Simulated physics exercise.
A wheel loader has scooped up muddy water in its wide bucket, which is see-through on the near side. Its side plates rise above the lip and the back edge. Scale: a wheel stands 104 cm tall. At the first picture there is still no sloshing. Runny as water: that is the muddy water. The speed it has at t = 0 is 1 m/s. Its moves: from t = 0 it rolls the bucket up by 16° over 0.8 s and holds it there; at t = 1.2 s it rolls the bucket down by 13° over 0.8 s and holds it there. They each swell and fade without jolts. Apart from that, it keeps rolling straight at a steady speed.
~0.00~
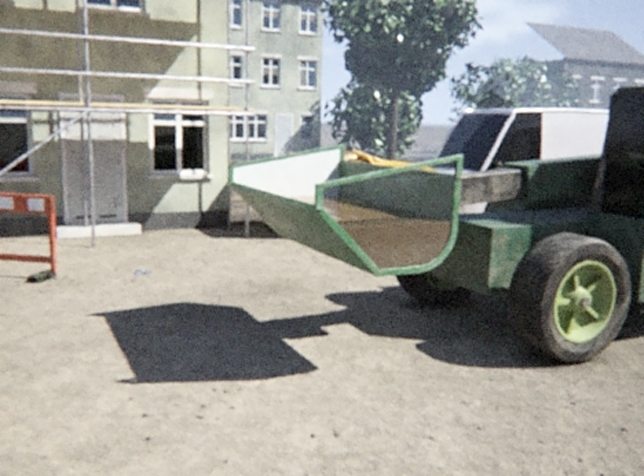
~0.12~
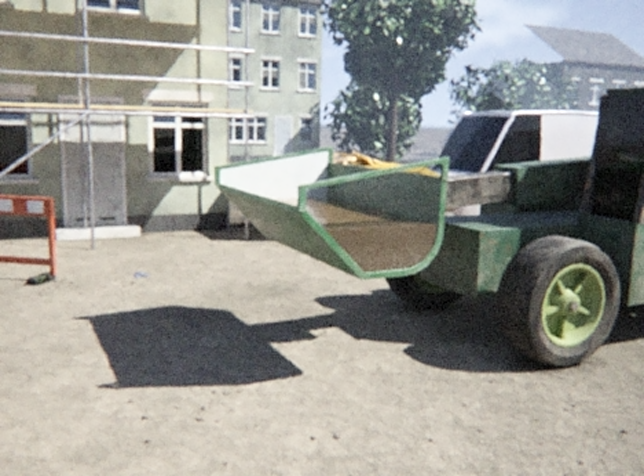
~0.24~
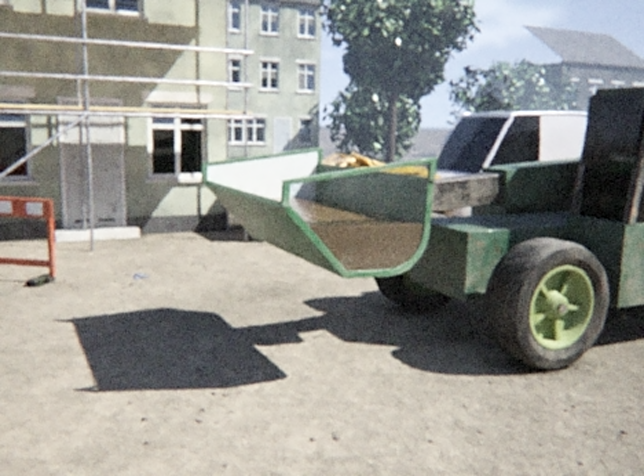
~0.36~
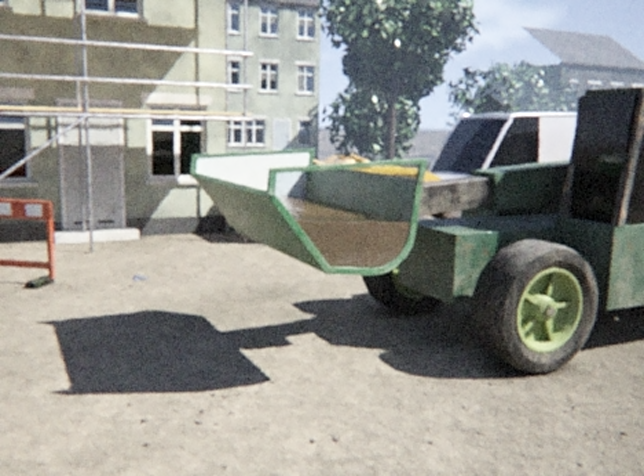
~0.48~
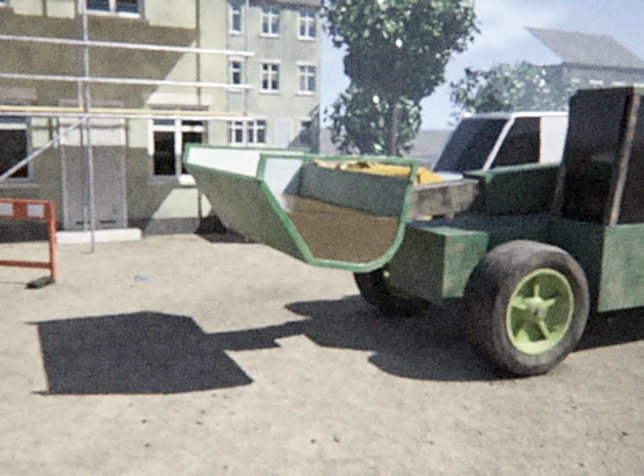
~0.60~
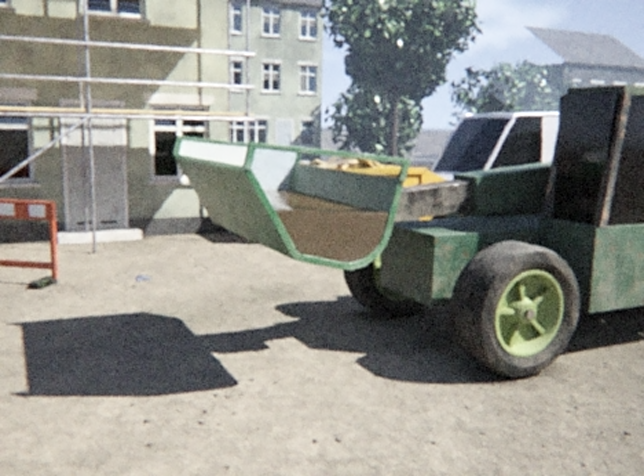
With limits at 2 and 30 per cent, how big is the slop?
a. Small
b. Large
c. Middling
Small (a).
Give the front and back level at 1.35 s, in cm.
Approx. 28 cm front, approx. 40 cm back.
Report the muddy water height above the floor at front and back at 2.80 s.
Roughly 30 cm in front and 34 cm behind.
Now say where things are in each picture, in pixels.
In the first picture, it reaches (382, 226) at the front; it reaches (442, 223) at the back; the lip is at (321, 206); the front is on the left.
In the second picture, it reaches (366, 229) at the front; it reaches (428, 225) at the back.
In the third picture, it reaches (351, 227) at the front; it reaches (414, 225) at the back; it has turned 2° nose up.
In the fourth picture, it reaches (336, 223) at the front; it reaches (401, 223) at the back; it has turned 6° nose up.
In the fifth picture, it reaches (323, 216) at the front; it reaches (390, 219) at the back; it has turned 11° nose up.
In the sixth picture, it reaches (310, 212) at the front; it reaches (378, 215) at the back; it has turned 15° nose up; the lip is at (250, 167).
By 1.35 s the bucket is at 16° back, the surface stands 39 cm at the back and 27 cm at the front; all of it is still inside.
By 2.10 s the bucket is at 4° back, the surface stands 34 cm at the back and 29 cm at the front; all of it is still inside.
By 2.80 s the bucket is at 4° back, the surface stands 33 cm at the back and 30 cm at the front; all of it is still inside.
By 4.89 s all of it is still inside.
